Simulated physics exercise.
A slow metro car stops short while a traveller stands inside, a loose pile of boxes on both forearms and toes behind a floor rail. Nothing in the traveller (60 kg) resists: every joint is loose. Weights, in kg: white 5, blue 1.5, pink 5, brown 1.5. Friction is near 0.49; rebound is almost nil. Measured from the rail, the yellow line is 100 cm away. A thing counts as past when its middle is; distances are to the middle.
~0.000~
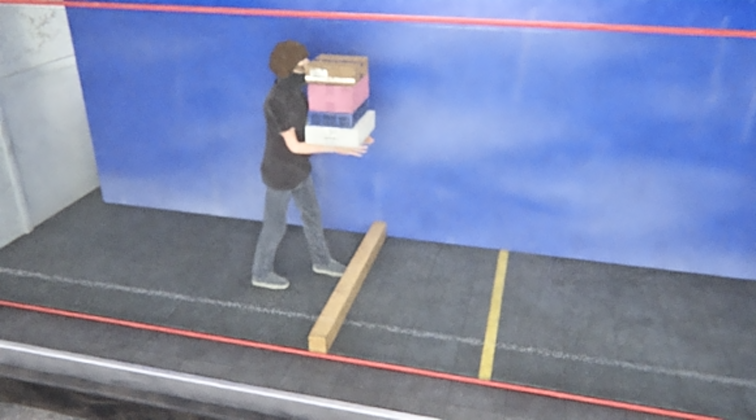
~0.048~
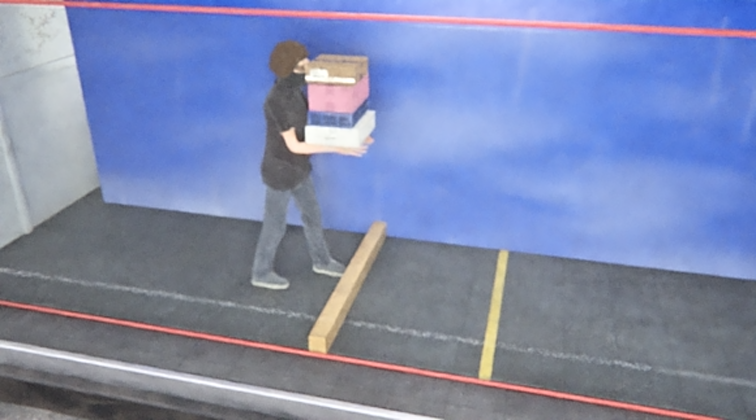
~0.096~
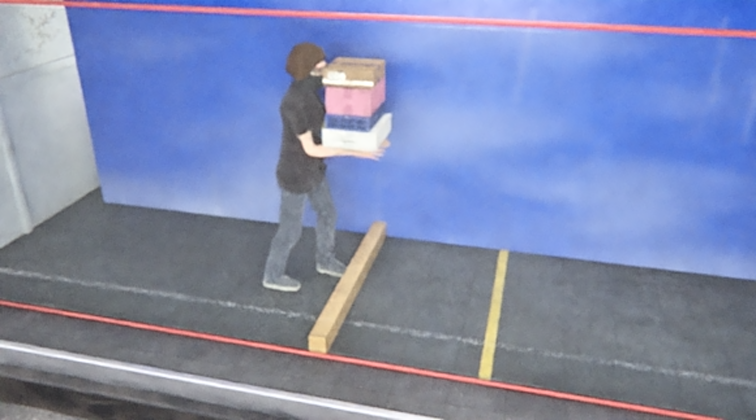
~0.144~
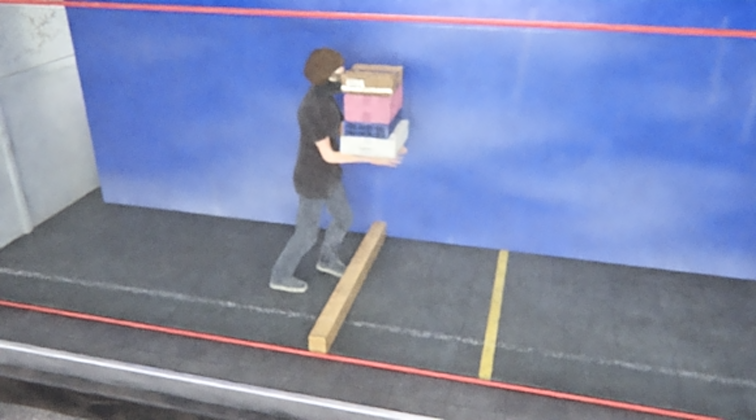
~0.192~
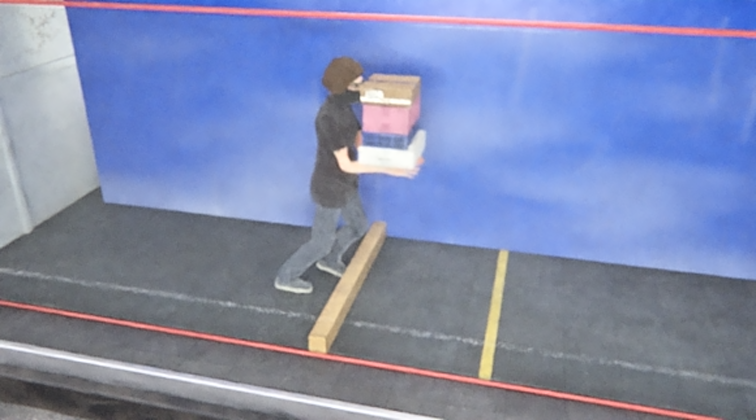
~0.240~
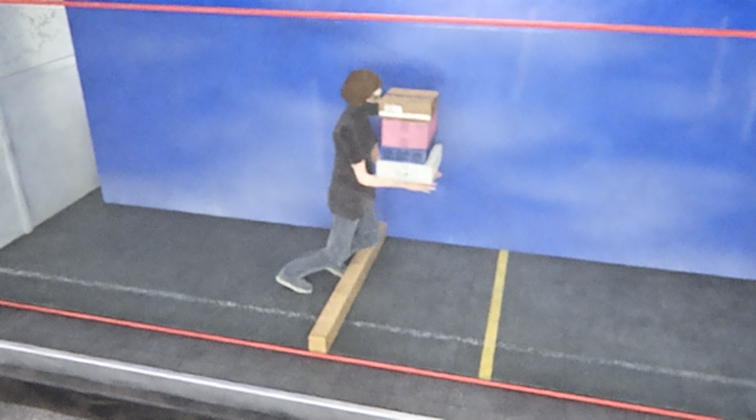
Person carrying stacked boxes on both forearms stands behind a floor rail, then moves right, leaning and lowering with knees bending.
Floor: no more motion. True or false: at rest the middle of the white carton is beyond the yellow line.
True.
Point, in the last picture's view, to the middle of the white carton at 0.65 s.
Pixel in the last view at that time: About (524, 304).
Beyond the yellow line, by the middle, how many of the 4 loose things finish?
In all, 4.
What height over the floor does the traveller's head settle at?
30 cm.
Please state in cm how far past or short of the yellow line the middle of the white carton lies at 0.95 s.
It is around 20 cm beyond the mark.
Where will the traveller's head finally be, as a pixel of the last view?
End position: Roughly (559, 268) in the last view.
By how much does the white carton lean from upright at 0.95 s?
About 0° of tilt.
After 0.45 s the white carton is 12 cm short of the yellow line, tilted 20°, near (480, 255) in the last picture's view.
After 0.65 s the white carton is 18 cm past the yellow line, tilted 0°, near (524, 304) in the last picture's view; the pink carton 37 cm past the yellow line, tilted 20°.
After 0.95 s the white carton is 20 cm past the yellow line, tilted 0°, near (528, 304) in the last picture's view.
When all is still (2.2 s), white carton crosses the yellow line; blue crate crosses the yellow line; pink carton crosses the yellow line; brown parcel crosses the yellow line; traveller's head crosses the yellow line.
